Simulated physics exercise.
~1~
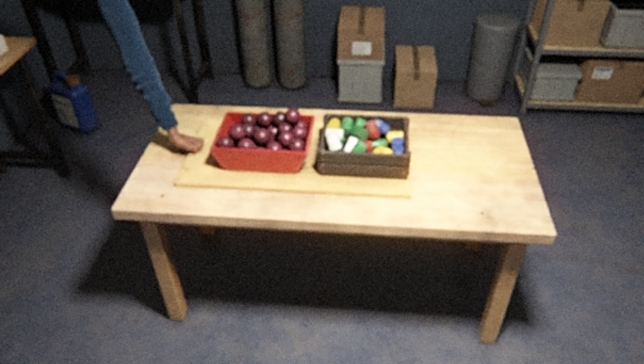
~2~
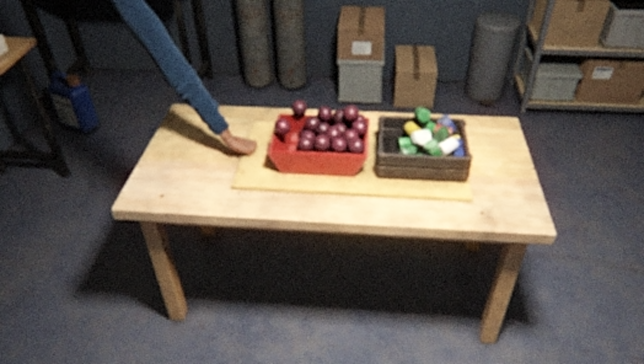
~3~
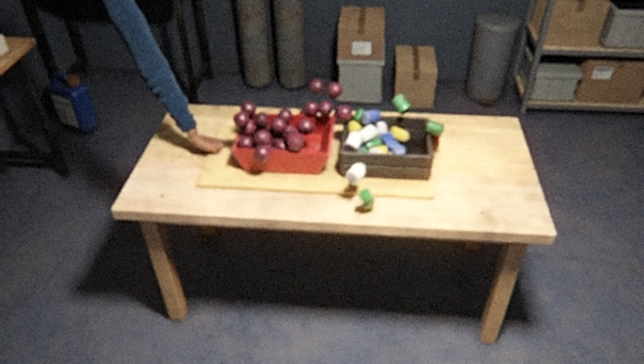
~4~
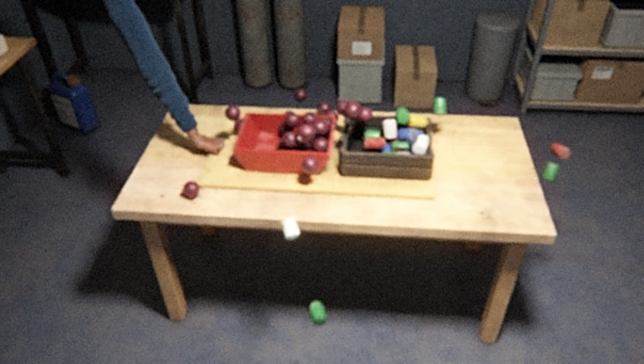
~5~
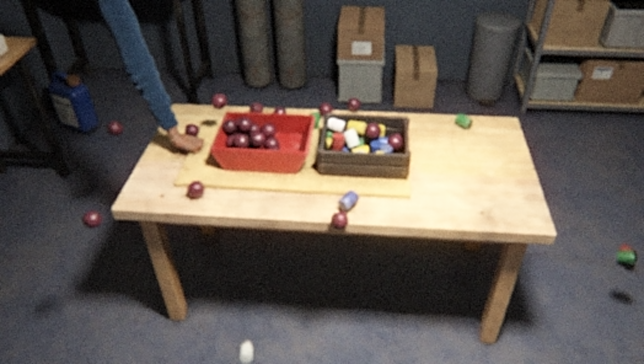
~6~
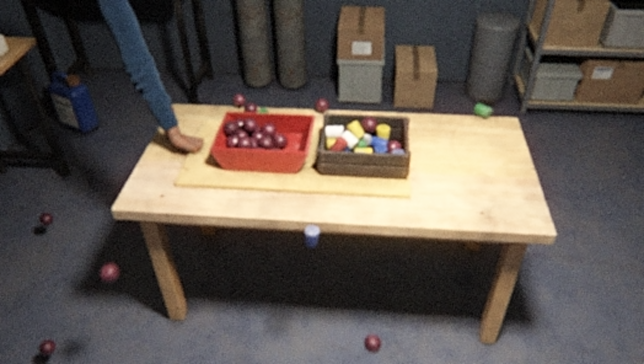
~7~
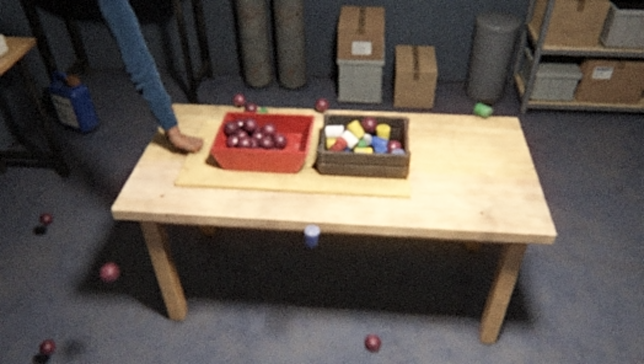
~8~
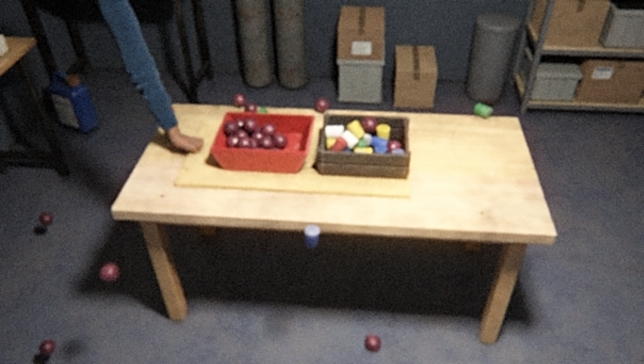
The footage shows a hand sliding a board with a red container of dark red onions and a black container of colorful jars right and back across a table, tossing pieces out of both; several land on the floor, leaving both containers partly filled and the board still.
